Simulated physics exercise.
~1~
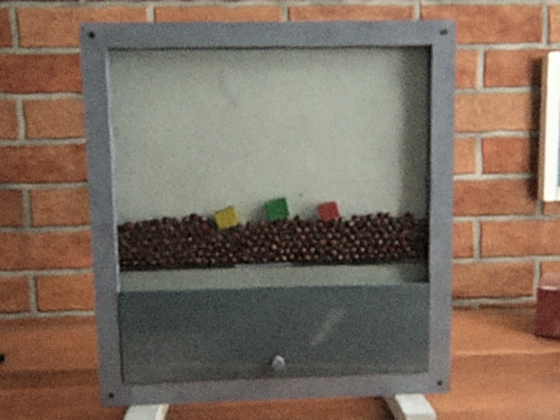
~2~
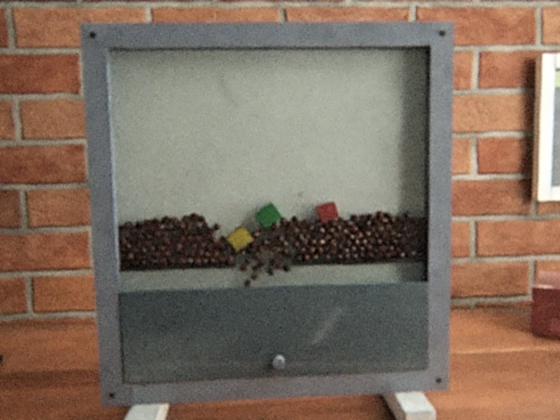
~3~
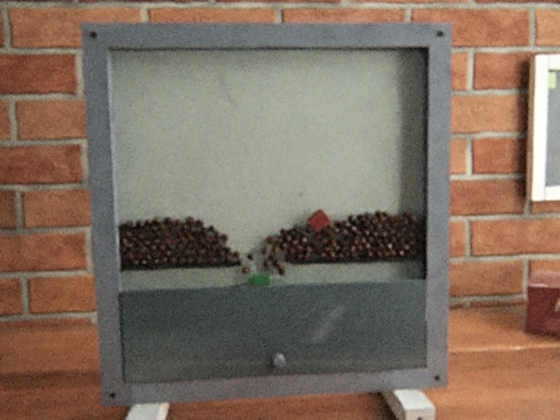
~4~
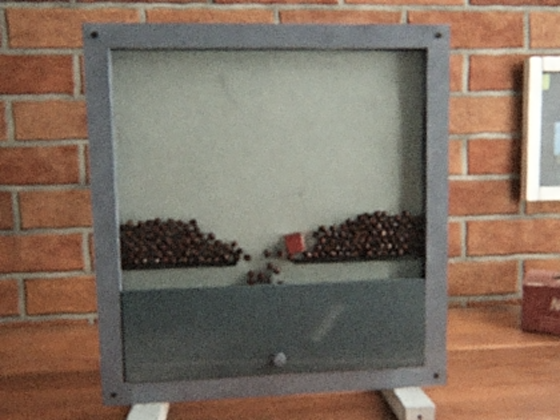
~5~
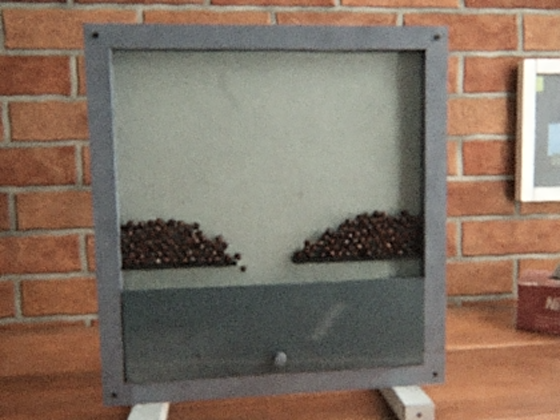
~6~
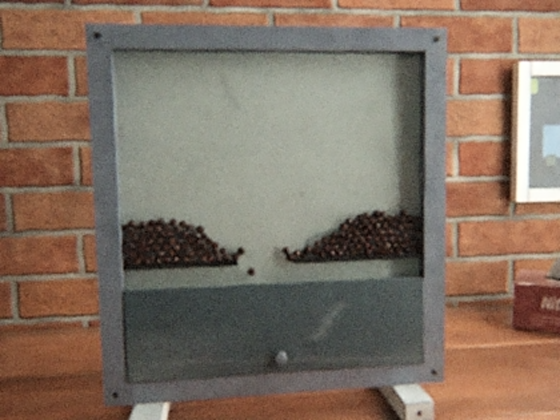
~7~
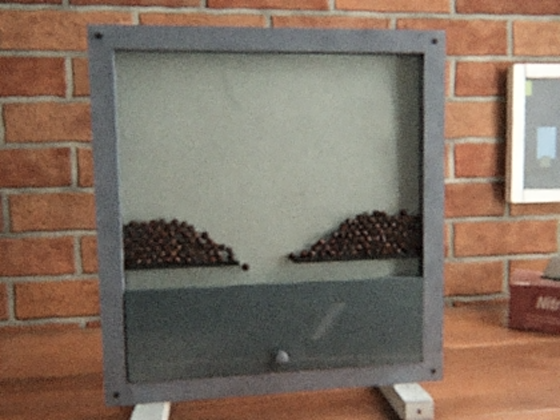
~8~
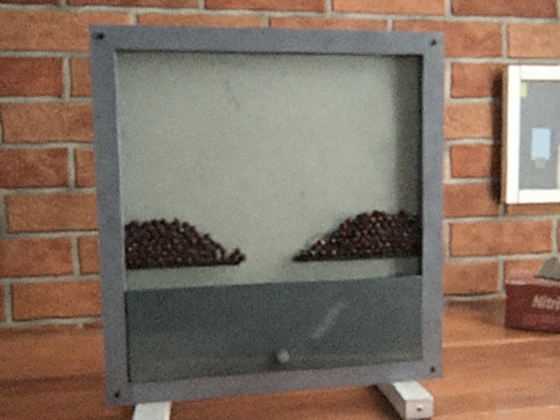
Tabletop by brick wall, dark beads draining in clear-fronted case, yellow, green, then red blocks dropping through, leaving two sloping heaps.
